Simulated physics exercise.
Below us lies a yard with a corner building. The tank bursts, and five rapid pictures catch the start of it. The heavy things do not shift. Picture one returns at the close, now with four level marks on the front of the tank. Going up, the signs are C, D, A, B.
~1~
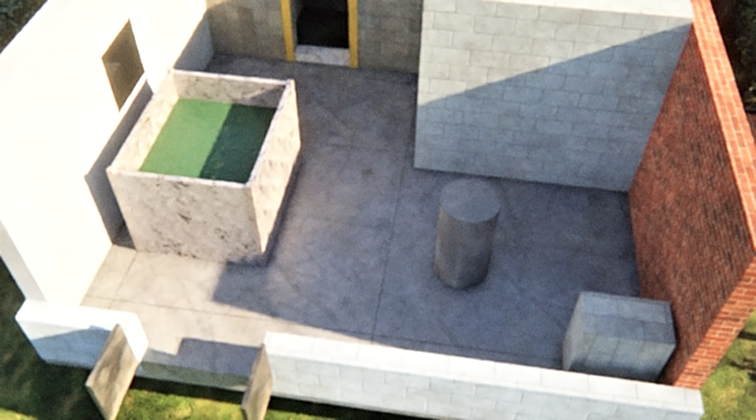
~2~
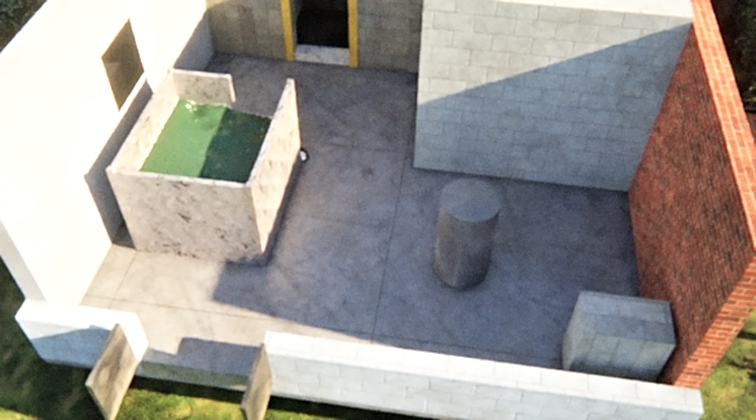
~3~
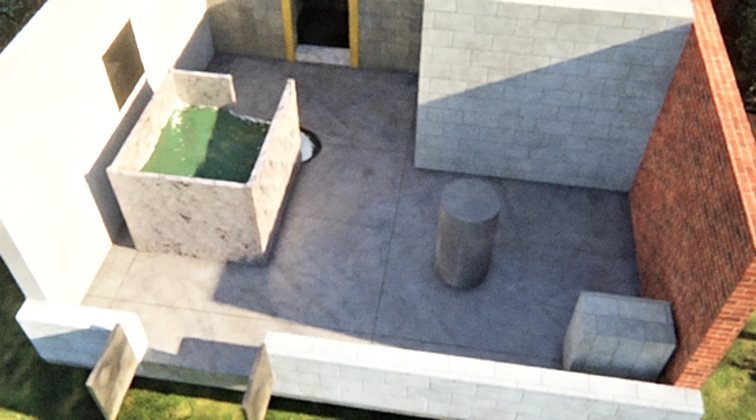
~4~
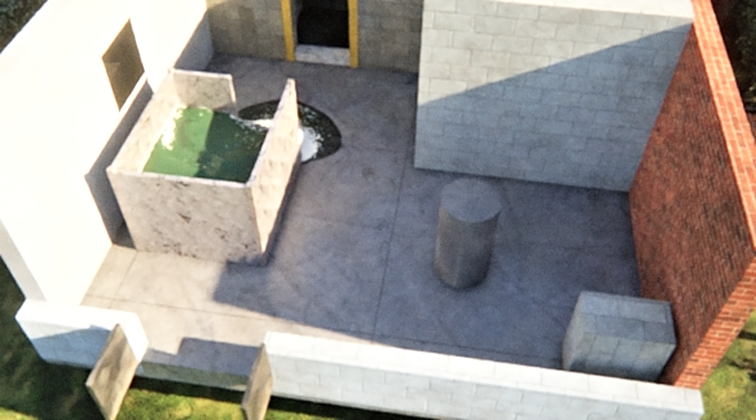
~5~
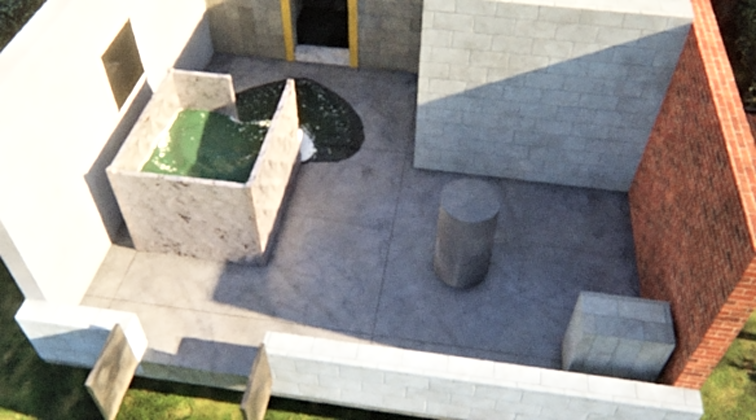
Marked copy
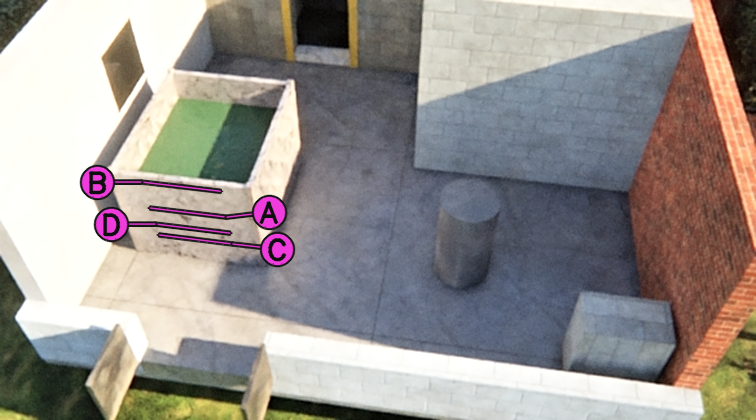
In the video, a walled yard holds a stone tank of green water. A section of the tank's back wall disappears, and water pours through the gap, spreading in a dark pool across the paving near the yellow-framed doorway.
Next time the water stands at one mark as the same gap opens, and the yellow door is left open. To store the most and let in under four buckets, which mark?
C is the one.
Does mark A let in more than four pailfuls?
Yes, that goes wrong.
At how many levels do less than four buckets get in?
One of them.
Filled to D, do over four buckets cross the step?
Yes, it does.
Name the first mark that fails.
It is D.
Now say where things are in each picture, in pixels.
Water in the tank at rest, its middle at (212, 149); foot of the yellow doorway at (323, 63); open gate at (200, 320).
Water covers 1 % of the ground, its front hidden from here.
Water covers 3 % of the ground, its front hidden from here.
Water covers 6 % of the ground and shows as far out as (319, 125).
Water covers 12 % of the ground and shows as far out as (329, 96).
On the marked copy, A at (188, 212); B at (180, 186); C at (195, 239); D at (192, 228); from the bottom up C, D, A, B.
With A, dozens of bucketfuls pour in.
With B, dozens of bucketfuls pour in.
With C, a splash gets over, under a bucket.
With D, about 8 bucketfuls get in.
